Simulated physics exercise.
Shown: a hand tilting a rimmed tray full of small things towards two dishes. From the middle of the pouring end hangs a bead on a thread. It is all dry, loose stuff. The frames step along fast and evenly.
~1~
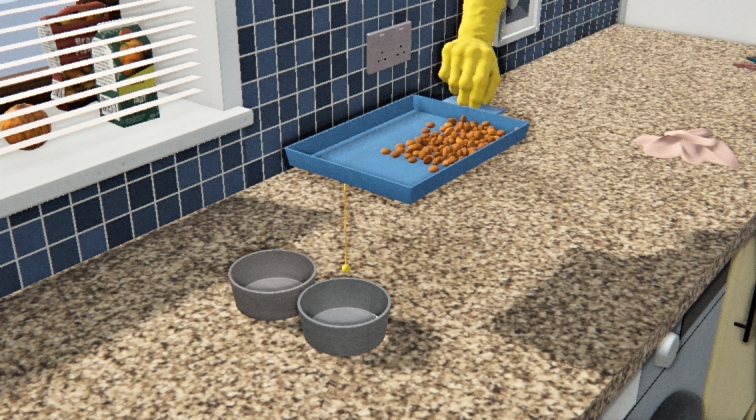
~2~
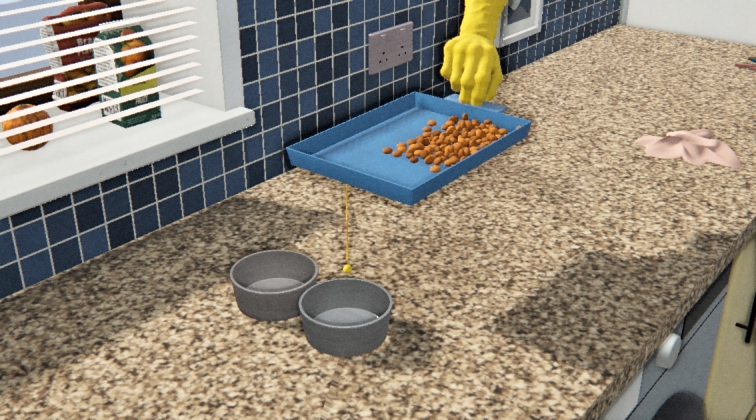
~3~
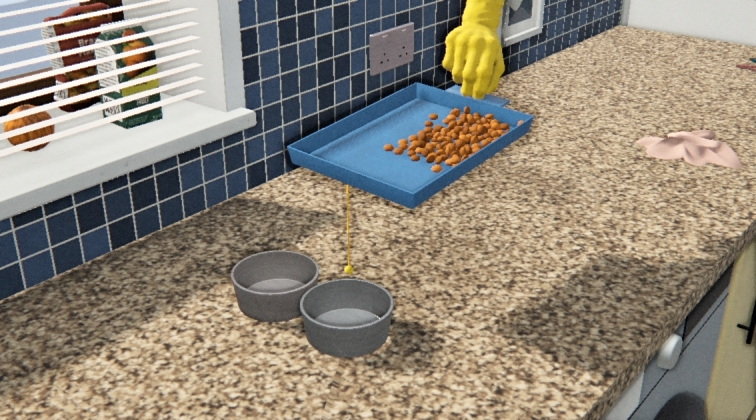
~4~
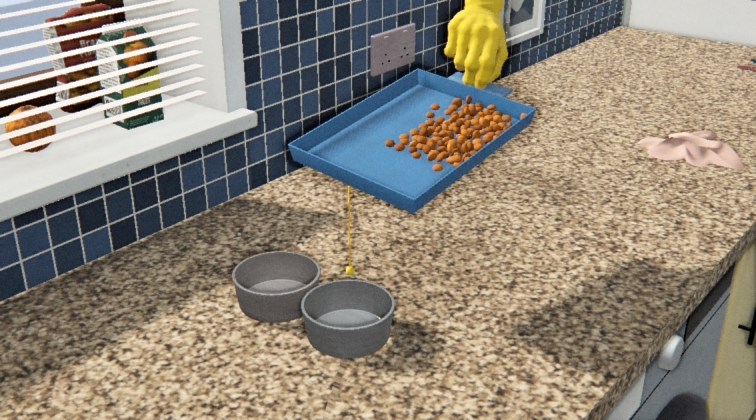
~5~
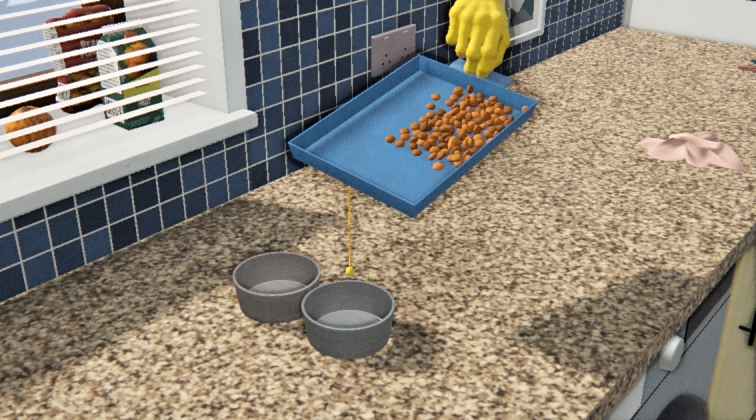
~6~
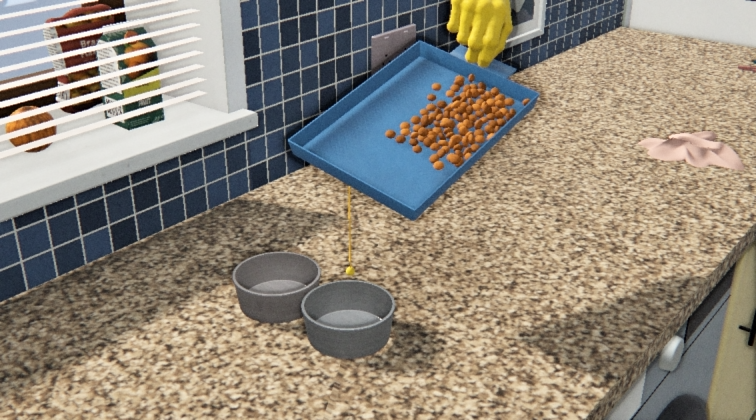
A yellow-gloved hand held a blue tray of small brown kibble above two grey dishes on a speckled counter, then raised its far side, tilting it steadily more towards the near right corner.
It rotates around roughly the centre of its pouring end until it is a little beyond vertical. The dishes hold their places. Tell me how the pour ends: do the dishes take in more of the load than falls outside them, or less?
They take in less than falls outside.
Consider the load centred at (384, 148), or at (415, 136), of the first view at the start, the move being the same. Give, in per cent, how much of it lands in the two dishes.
The first start gives 20 percent and the second 10 percent.
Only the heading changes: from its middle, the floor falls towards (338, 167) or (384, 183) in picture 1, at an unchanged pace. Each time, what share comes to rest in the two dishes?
80 and 50 per cent, in that order.
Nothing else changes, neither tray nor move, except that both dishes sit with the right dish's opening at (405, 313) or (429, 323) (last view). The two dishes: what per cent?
90 % and 70 %.
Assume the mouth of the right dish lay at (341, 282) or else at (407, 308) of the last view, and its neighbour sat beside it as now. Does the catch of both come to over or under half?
Result - try one, below the halfway mark; try two, past the halfway mark.
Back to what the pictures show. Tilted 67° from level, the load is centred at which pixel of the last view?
Centre estimate: (426, 186).
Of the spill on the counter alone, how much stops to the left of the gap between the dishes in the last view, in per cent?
That's roughly 0 per cent of the pieces.
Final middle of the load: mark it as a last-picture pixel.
I'd say the middle ends up at about (411, 348).
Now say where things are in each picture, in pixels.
The first frame shows corners of the pouring end (289, 148) and (410, 186), level; middle of the load (453, 142), bits of cat kibble; left dish (243, 300); right dish (315, 334); bead on its thread (346, 269).
The second frame shows corners of the pouring end (291, 148) and (411, 187), level; middle of the load (454, 141).
The third frame shows corners of the pouring end (292, 146) and (413, 191), tipped barely, lowest at the right corner; middle of the load (456, 137).
The fourth frame shows corners of the pouring end (293, 144) and (414, 197), tipped a little, lowest at the right corner; middle of the load (457, 131).
The fifth frame shows corners of the pouring end (293, 142) and (414, 202), tipped clearly, lowest at the right corner; middle of the load (458, 125).
The sixth frame shows corners of the pouring end (292, 140) and (414, 207), tipped clearly, lowest at the right corner; middle of the load (459, 118); left dish (247, 302); right dish (319, 336).
Just after the last frame, tray tipped steeply; almost all on the tray; about a tenth in the air.
A moment on, tray tipped past a quarter turn; about a tenth on the tray; about a tenth in the right dish; roughly two thirds outside both; about a tenth in the air.
Further on, tray tipped past a quarter turn; about a tenth in the right dish; the larger part outside both.
When it is over, tray tipped past a quarter turn; about a tenth in the right dish; not one in the left dish; the larger part outside both.
